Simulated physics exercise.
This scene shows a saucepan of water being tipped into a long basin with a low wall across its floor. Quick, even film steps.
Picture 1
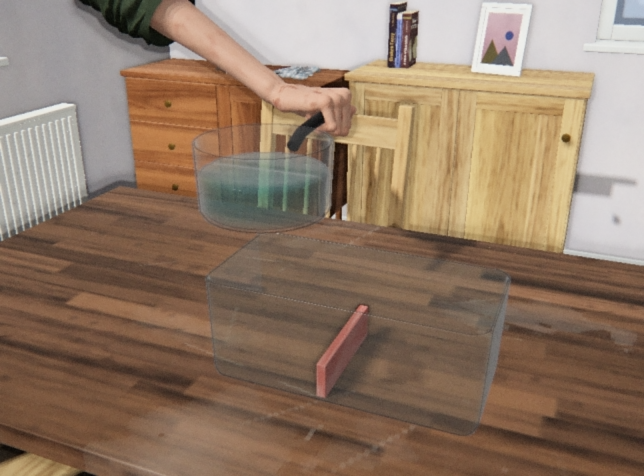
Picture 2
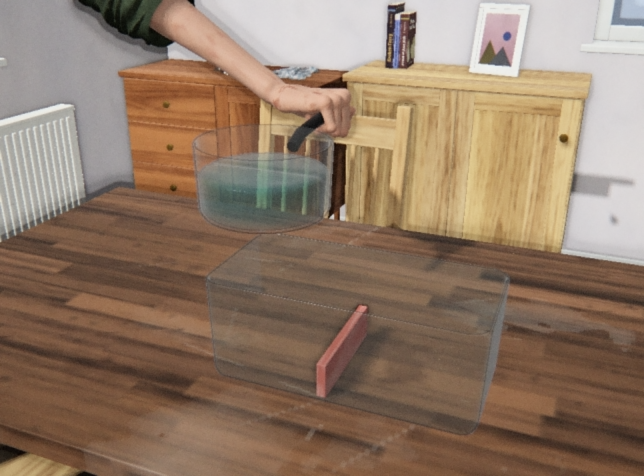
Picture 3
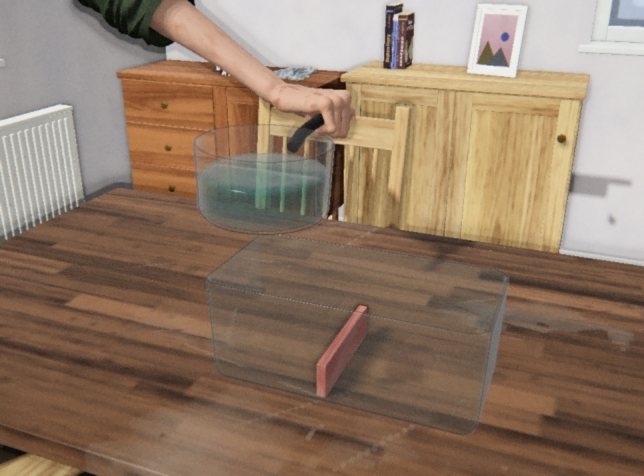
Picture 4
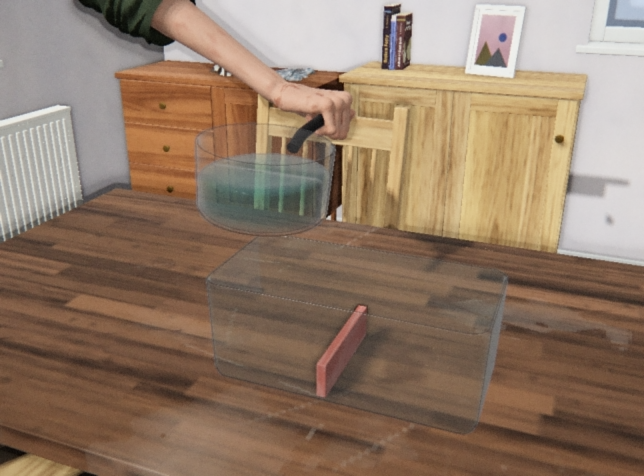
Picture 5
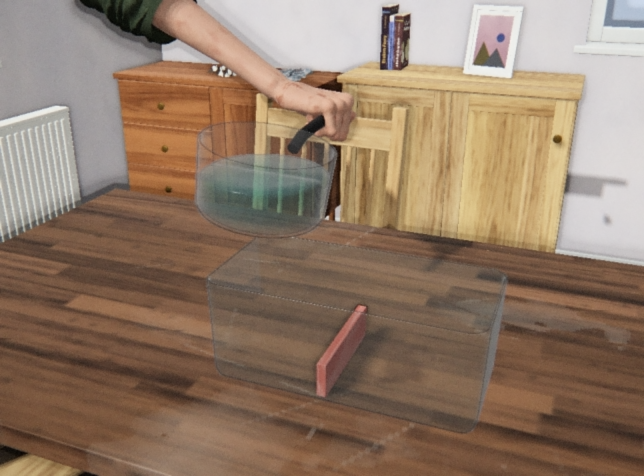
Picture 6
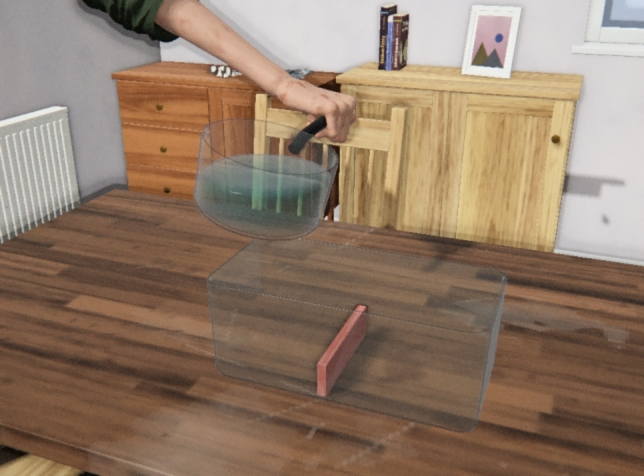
A hand reaching in from the upper left slowly tilts a clear saucepan of blue-green water by its dark handle, its left side dipping slightly. Below it, a long transparent basin with a low red wall across its floor sits on a brown wooden table, seen from slightly above. Behind are wooden cabinets, a chair, books, a framed picture and a white radiator, while the view barely shifts.
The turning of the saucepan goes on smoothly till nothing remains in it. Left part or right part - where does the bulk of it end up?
The right part.
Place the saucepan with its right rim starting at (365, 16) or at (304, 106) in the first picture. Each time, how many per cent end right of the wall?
85 and 55 in a hundred.
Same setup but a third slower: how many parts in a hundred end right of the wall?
Roughly 75 in a hundred.
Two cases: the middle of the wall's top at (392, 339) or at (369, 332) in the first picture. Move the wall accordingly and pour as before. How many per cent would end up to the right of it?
About 5 per cent, then about 35 per cent.
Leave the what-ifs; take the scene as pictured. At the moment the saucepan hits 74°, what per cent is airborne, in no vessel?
Close to 30 in a hundred.
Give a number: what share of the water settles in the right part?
About 65 per cent.
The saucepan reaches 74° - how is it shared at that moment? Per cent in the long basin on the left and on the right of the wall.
Near 0 in a hundred left, near 5 in a hundred right.
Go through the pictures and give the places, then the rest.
In the first picture, tilt 0°; pouring edge (328, 149); surface from (210, 161) to (327, 176); the long basin's rim runs from (235, 255) to (501, 304); the wall's top is at (344, 334).
In the second picture, tilt 1°; pouring edge (328, 151); surface from (210, 162) to (326, 177).
In the third picture, tilt 2°; pouring edge (328, 153); surface from (210, 162) to (327, 178).
In the fourth picture, tilt 5°; pouring edge (330, 158); surface from (210, 162) to (327, 179).
In the fifth picture, tilt 9°; pouring edge (331, 163); surface from (210, 163) to (327, 180).
In the sixth picture, tilt 14°; pouring edge (333, 169); surface from (210, 163) to (327, 181).
A moment on, the tilt is 74° and 64 per cent is still to pour, 0 is left of the wall and 7 right of it.
Next, the tilt is 103° and 15 per cent is still to pour, 16 is left of the wall and 62 right of it.
Then the tilt is 104° and 1 per cent is still to pour, 33 is left of the wall and 64 right of it.
Later the tilt is 104° and 0 per cent is still to pour, 35 is left of the wall and 64 right of it.
At rest 35 per cent lies left of the wall, 64 right of it and 0 outside.
